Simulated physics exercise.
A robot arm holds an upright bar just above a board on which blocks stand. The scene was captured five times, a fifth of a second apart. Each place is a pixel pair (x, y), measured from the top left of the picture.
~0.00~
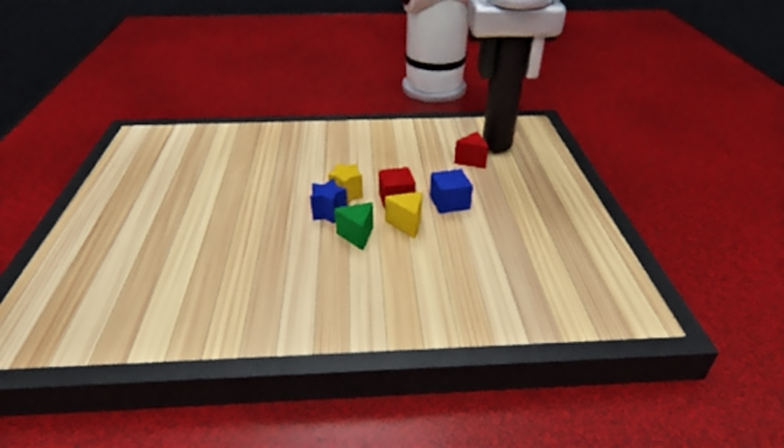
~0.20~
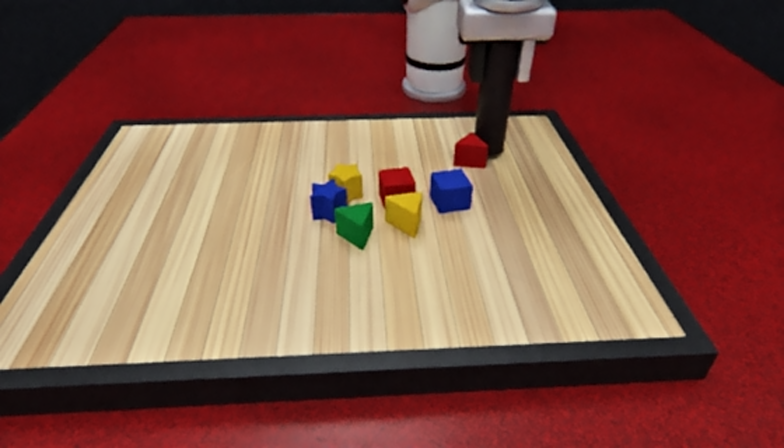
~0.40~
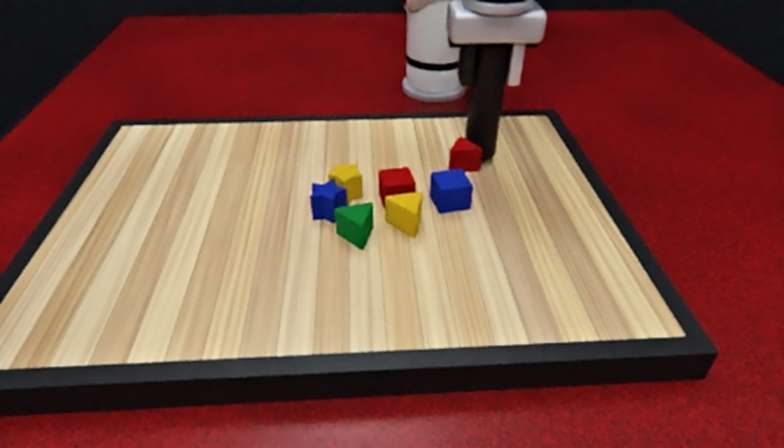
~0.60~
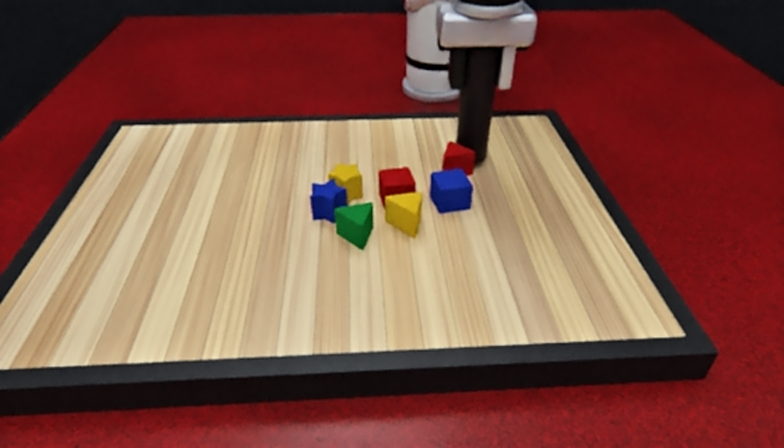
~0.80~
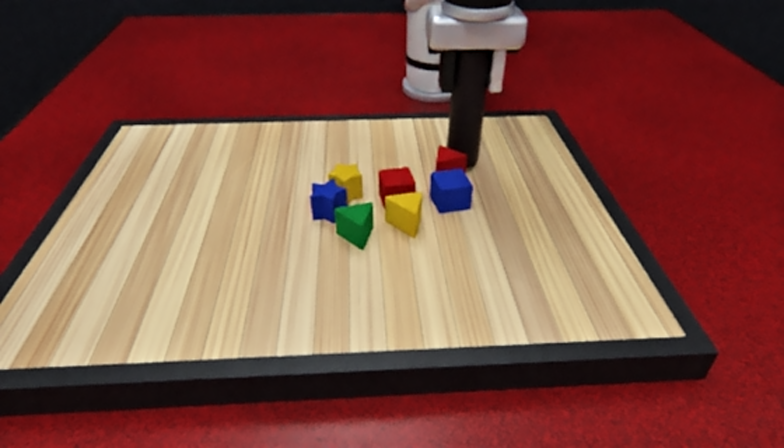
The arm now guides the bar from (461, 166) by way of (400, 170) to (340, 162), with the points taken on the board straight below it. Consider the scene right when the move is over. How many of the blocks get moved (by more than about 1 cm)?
Once the path ends, one block will have shifted.
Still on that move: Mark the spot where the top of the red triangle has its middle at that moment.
At the end it should sit near (427, 162).
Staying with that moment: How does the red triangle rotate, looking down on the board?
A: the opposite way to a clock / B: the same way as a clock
A
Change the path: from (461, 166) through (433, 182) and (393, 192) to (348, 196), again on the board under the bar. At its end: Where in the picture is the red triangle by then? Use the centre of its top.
Pixel (388, 186).
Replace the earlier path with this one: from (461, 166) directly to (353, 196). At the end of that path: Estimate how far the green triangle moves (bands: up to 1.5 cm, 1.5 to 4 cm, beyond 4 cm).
It gets moved under 1.5 cm.
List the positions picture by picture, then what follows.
Bar's lower end (497, 144); red square piece (397, 176); red triangle (474, 139), in the first frame.
Bar (488, 148); red triangle (472, 140), in the second frame.
Bar (479, 152); red triangle (464, 145), in the third frame.
Bar (471, 156); red triangle (456, 149), in the fourth frame.
Bar (462, 160); red square piece (397, 176); red triangle (448, 154), in the fifth frame.
On the path given first. One third of the way, bar (421, 164); red triangle (428, 162), turned 40° anticlockwise.
Two thirds of the way, bar (380, 162); red triangle (427, 162), turned 40° anticlockwise.
At the end, bar (340, 156); red square piece still; red triangle (427, 162), turned 40° anticlockwise.
